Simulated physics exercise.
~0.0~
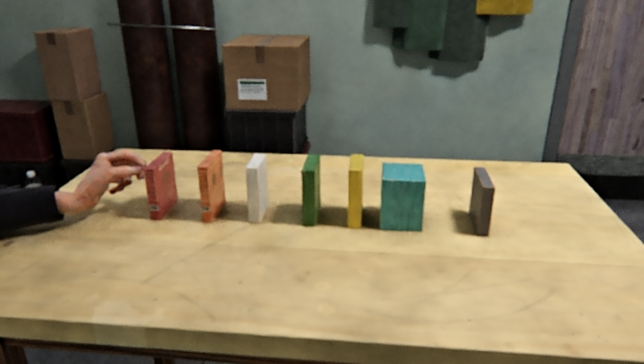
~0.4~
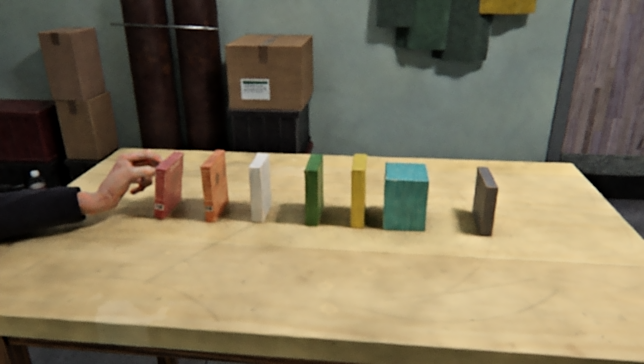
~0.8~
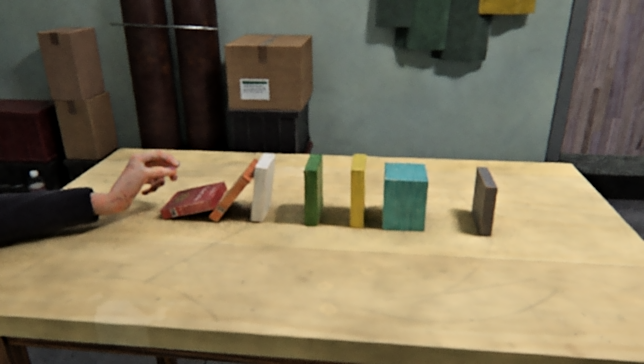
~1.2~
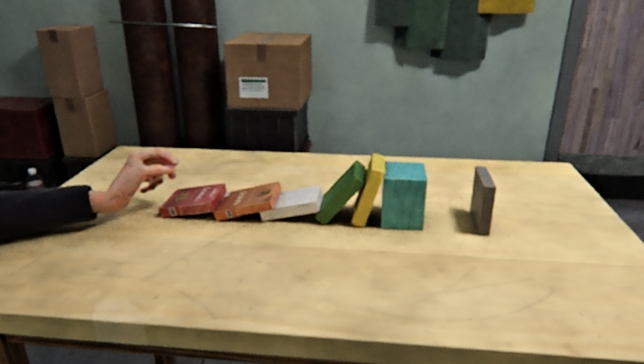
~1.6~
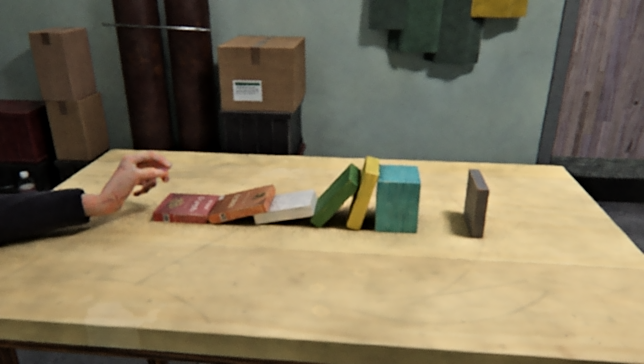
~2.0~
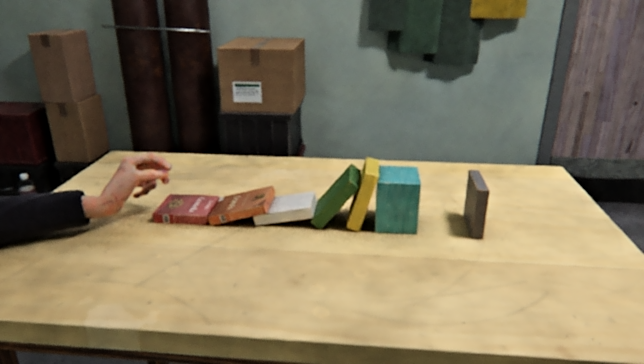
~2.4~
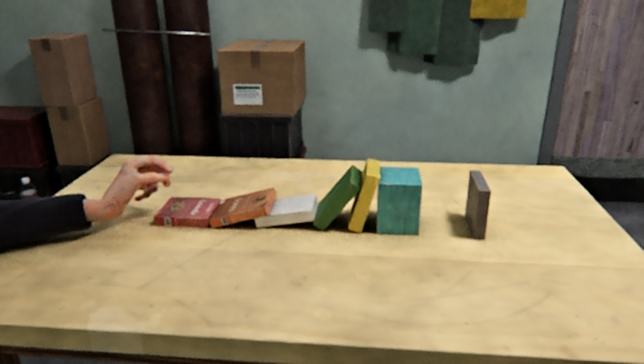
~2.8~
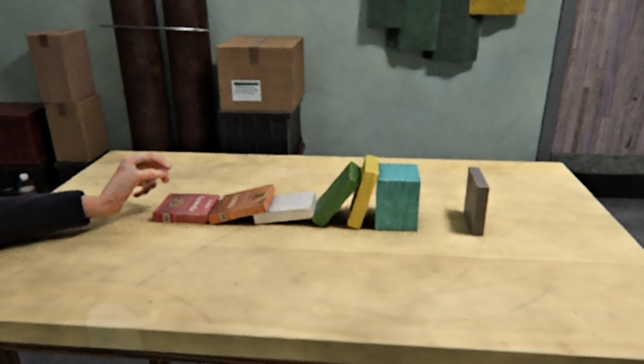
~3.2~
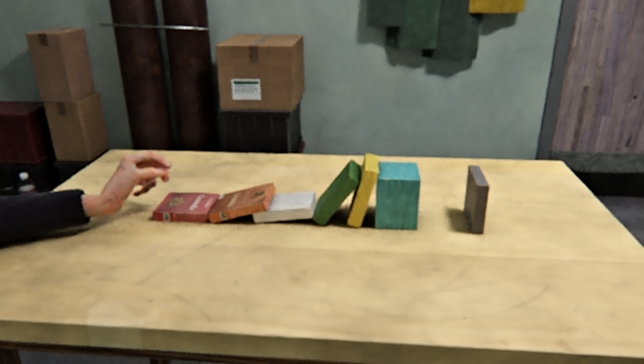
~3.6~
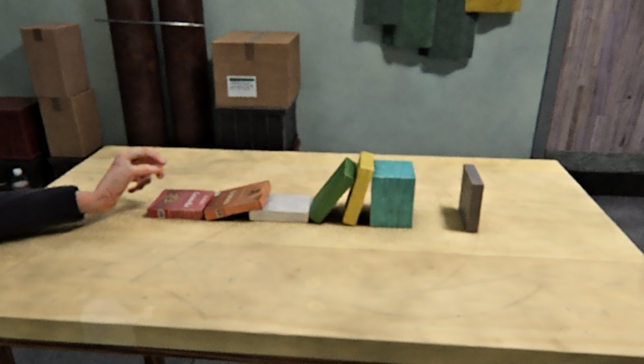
At first, seven blocks and book-like pieces stand in a spaced row on a wooden table, and a hand reaches in from the left toward the red one. The fingers tip the red piece to the right, and it falls against the orange one, which leans into the white. The orange and white pieces then topple in turn, and the green one tilts onto the yellow. The yellow piece leans against the wide turquoise block, which does not move. In the end, red, orange and white lie toppled, green and yellow stay leaning, and the turquoise and grey blocks remain standing while the hand hovers still.
